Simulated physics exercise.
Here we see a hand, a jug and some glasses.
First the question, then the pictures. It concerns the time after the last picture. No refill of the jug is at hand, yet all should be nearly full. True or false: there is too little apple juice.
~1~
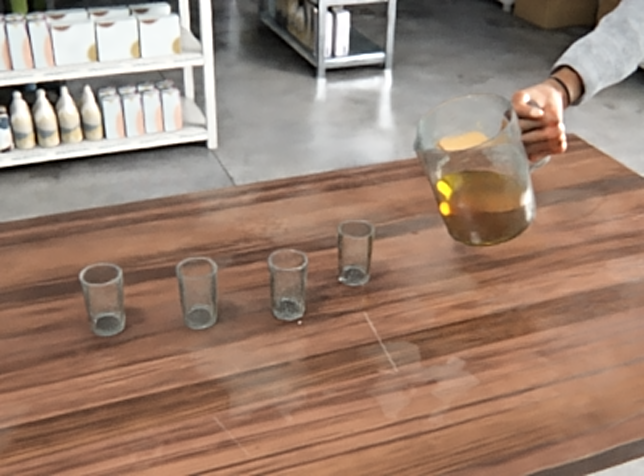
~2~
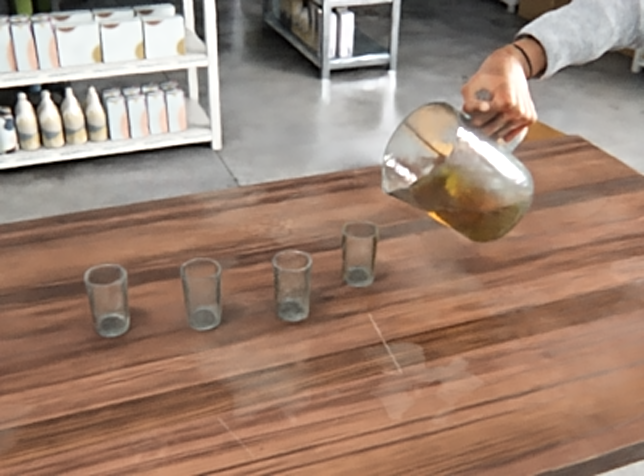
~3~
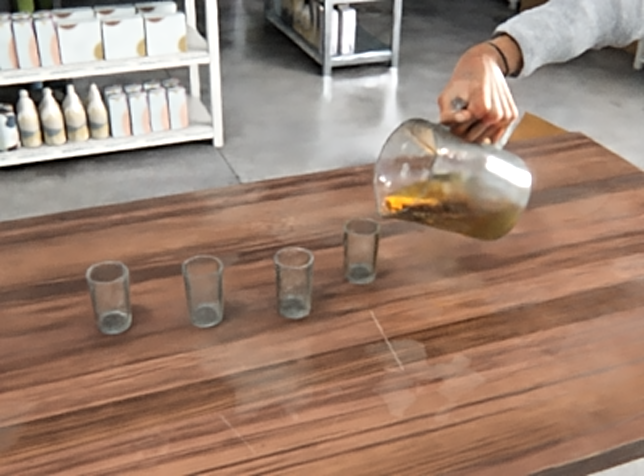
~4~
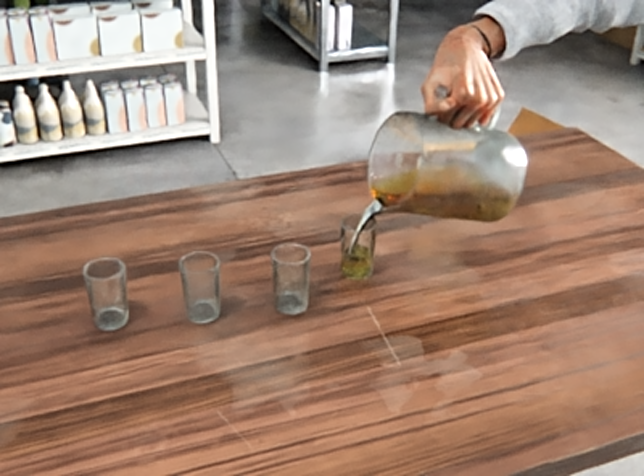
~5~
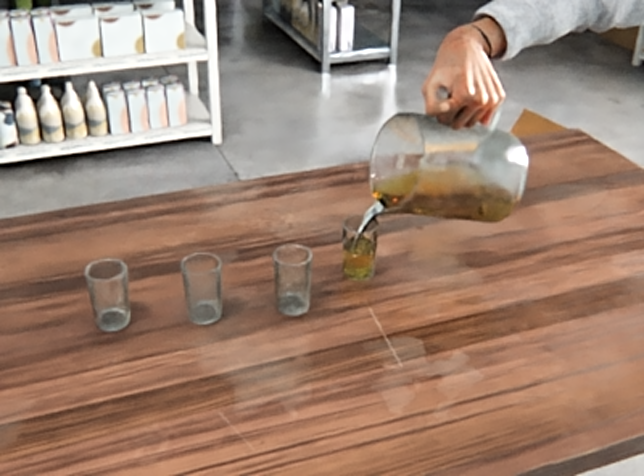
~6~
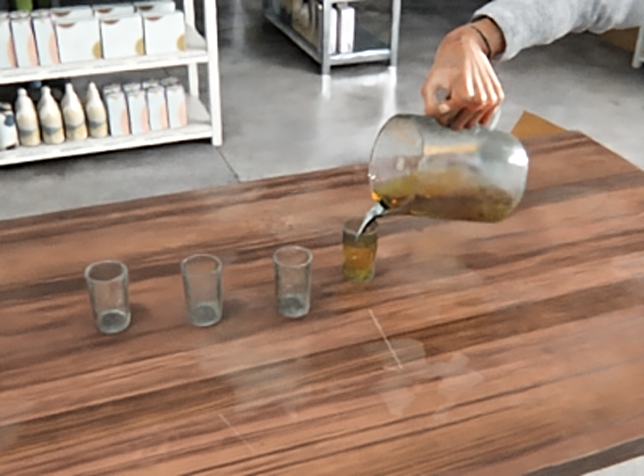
False.
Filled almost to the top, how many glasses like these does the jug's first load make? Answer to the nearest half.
Near 6.0, I'd say.
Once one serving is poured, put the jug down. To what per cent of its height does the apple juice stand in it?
Roughly 20 per cent of its height.
Shortly, the first is about three quarters full.
Then, the first is done and the jug has about three quarters of its load.
At the finish, all four are full and about a third of the apple juice is over.
